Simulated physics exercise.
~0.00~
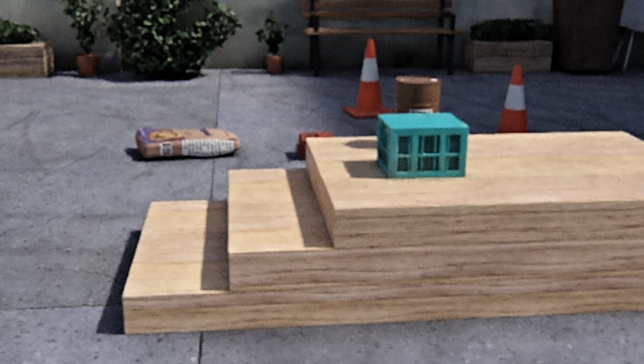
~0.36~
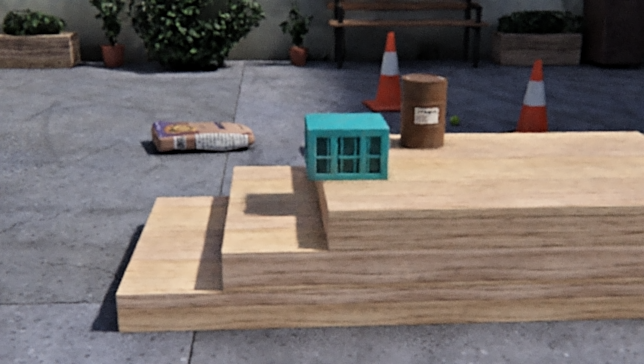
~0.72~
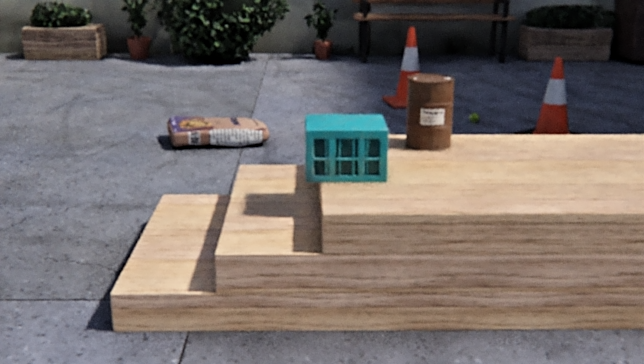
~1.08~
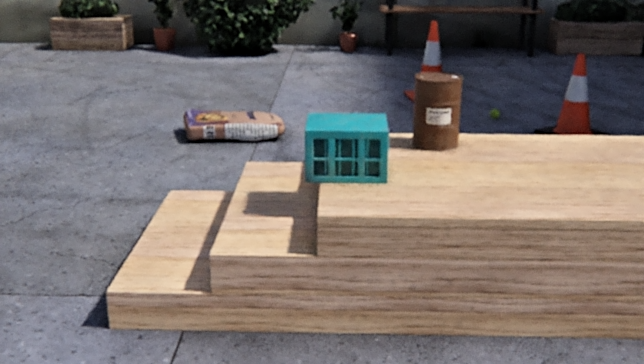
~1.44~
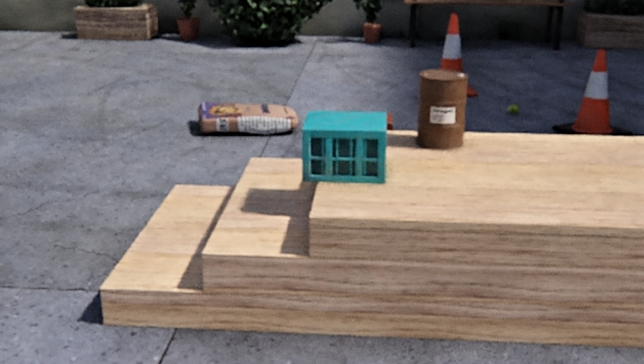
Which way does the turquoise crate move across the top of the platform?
The turquoise crate moves to the left, toward the steps.
